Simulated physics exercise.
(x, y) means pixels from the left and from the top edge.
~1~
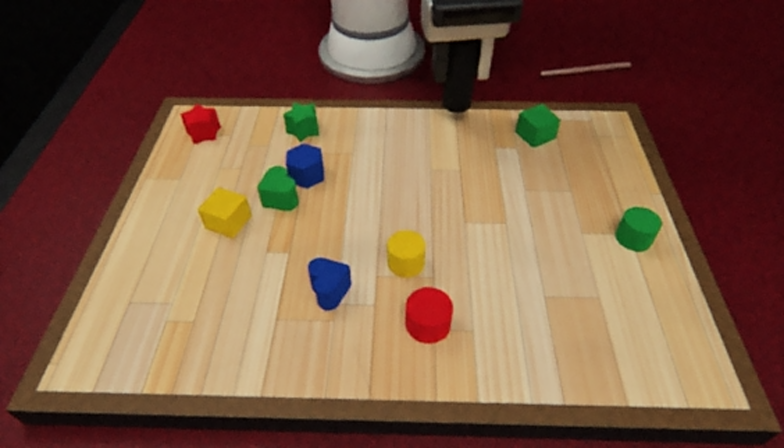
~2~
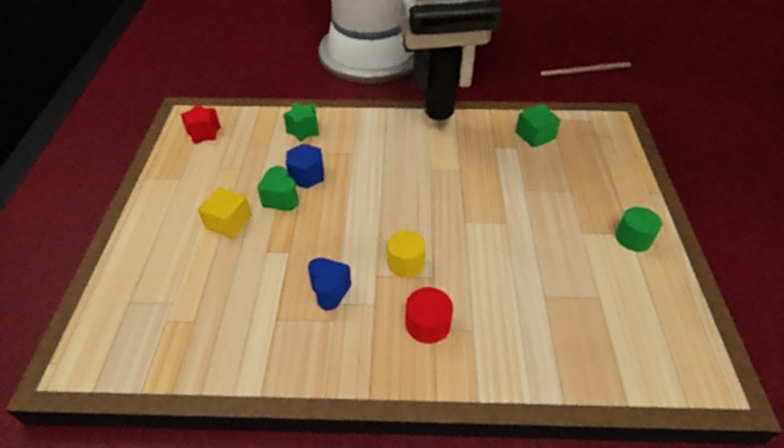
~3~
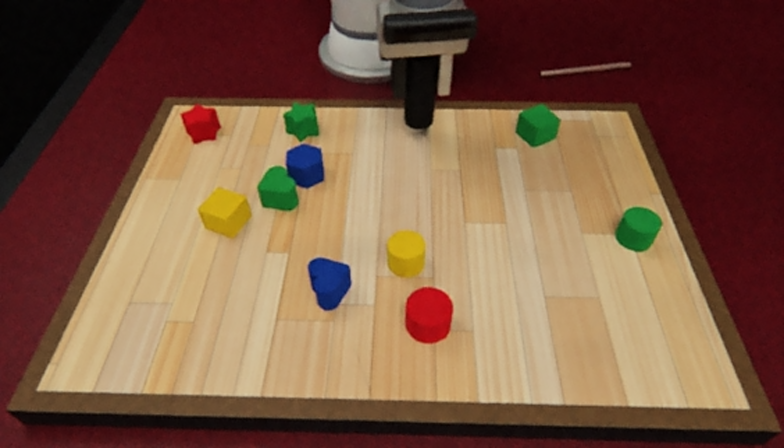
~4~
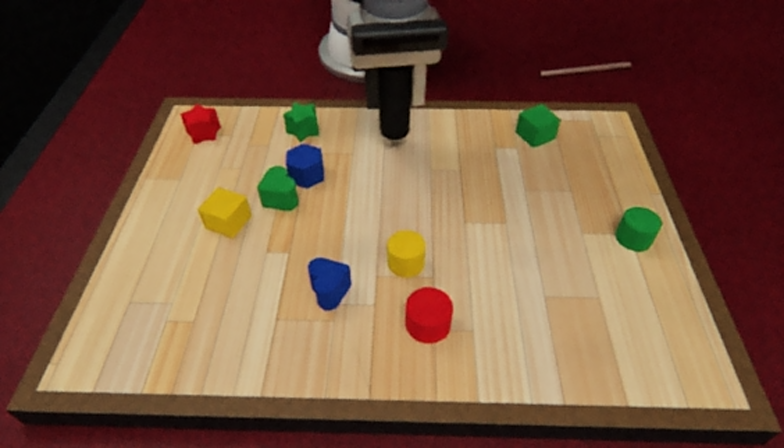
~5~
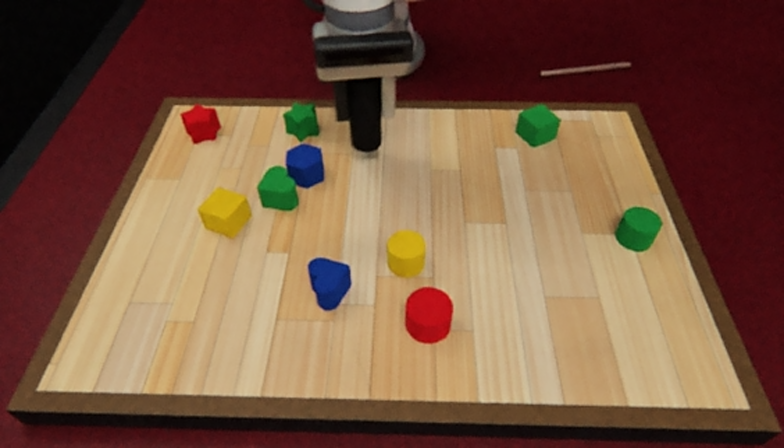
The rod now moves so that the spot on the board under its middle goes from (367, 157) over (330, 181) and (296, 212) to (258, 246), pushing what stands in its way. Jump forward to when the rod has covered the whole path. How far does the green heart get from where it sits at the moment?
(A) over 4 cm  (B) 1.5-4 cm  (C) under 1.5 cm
(B)
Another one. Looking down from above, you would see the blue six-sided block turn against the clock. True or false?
False
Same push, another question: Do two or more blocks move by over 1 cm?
Yes, that is how it ends up.
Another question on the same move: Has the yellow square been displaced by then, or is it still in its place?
It sits in its place.
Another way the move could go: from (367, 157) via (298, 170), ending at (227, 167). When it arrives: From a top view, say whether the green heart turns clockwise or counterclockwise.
Turns anticlockwise.
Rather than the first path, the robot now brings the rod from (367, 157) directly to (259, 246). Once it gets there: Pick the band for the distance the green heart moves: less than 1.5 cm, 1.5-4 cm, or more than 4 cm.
I reckon it covers between 1.5 and 4 cm.
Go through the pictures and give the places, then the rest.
The first picture shows rod's lower end (457, 106); yellow square (222, 202); green heart (277, 180); blue six-sided block (304, 155).
The second picture shows rod (439, 113); blocks still.
The third picture shows rod (419, 122); blocks still.
The fourth picture shows rod (395, 132); blocks still.
The fifth picture shows rod (367, 144); yellow square (222, 202); green heart (277, 180); blue six-sided block (304, 155).
On the path given first. One third of the way, rod (327, 168); blue six-sided block (293, 158), turned 20° clockwise.
Two thirds of the way, rod (292, 199); green heart (257, 185); blue six-sided block (287, 159), turned 35° clockwise.
At the end, rod (254, 233); yellow square still; green heart (254, 186), turned 30° clockwise; blue six-sided block (287, 159), turned 35° clockwise.
